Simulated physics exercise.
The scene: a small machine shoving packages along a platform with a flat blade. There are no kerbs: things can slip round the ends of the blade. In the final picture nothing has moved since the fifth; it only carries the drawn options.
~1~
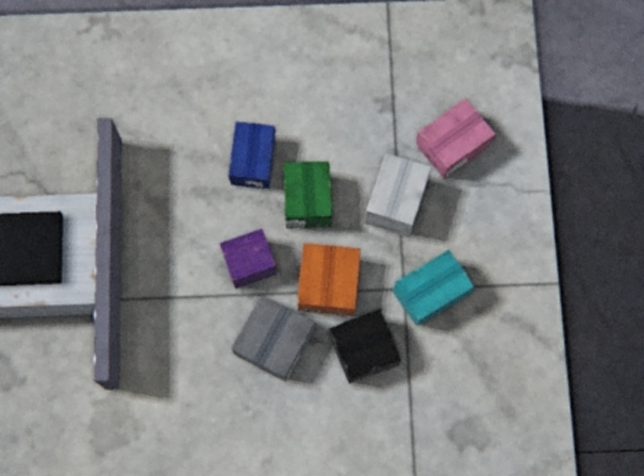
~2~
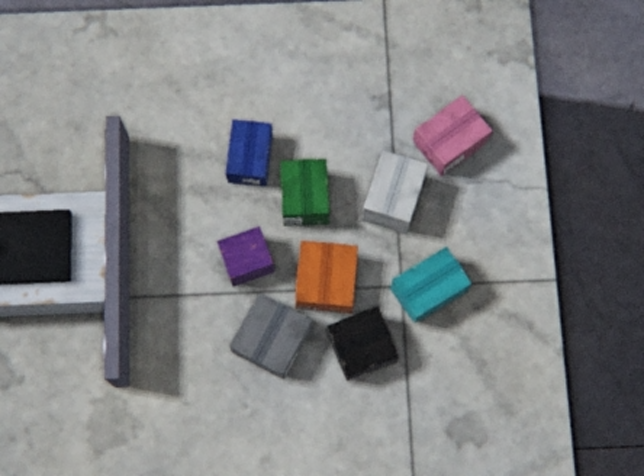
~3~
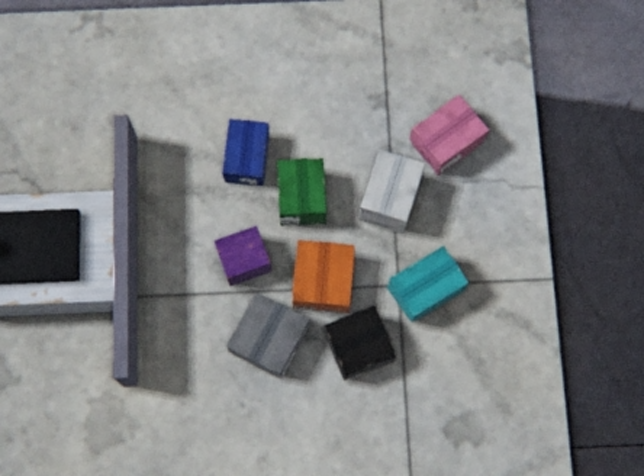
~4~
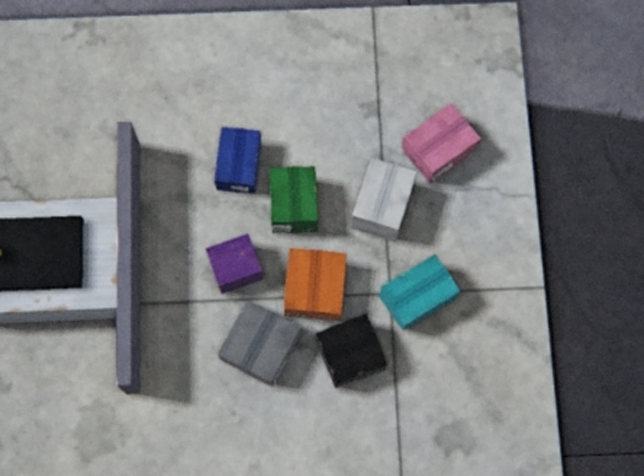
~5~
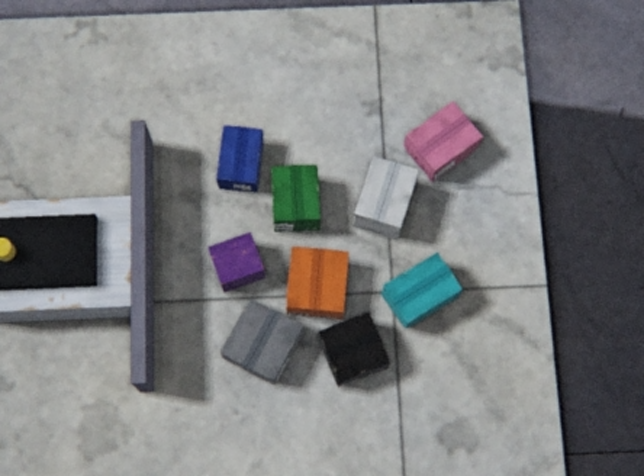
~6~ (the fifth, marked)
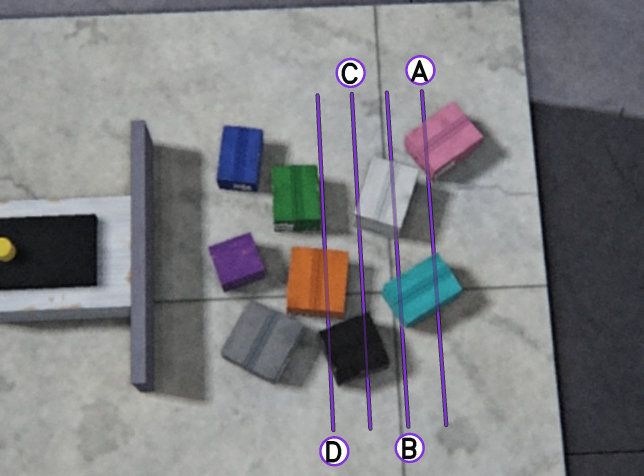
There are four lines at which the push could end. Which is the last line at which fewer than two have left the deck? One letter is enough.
Line A.
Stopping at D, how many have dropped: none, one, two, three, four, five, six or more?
In all, none.
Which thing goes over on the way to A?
It is the turquoise box.
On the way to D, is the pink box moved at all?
No.
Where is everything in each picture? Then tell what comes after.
The first picture shows robot (17, 248); orange box (329, 280); green parcel (308, 195).
The second picture shows robot (26, 247); black box (363, 344).
The third picture shows robot (35, 246); turquoise box (428, 285).
The fourth picture shows robot (38, 253); blue box (238, 161).
The fifth picture shows robot (52, 251); grey parcel (263, 342); orange box (318, 283); green parcel (296, 199).
On the copy, A at (434, 252); B at (397, 253); C at (361, 255); D at (325, 256).
On A. First, robot (159, 247); blue box (272, 157); grey parcel (292, 341).
Then, robot (265, 242); turquoise box (501, 294); white parcel (451, 214).
Finally, robot (348, 239); turquoise box over the edge; white parcel (530, 211); one fallen.
By contrast, B is within the limit but short; C is within the limit but short; D is within the limit but short.
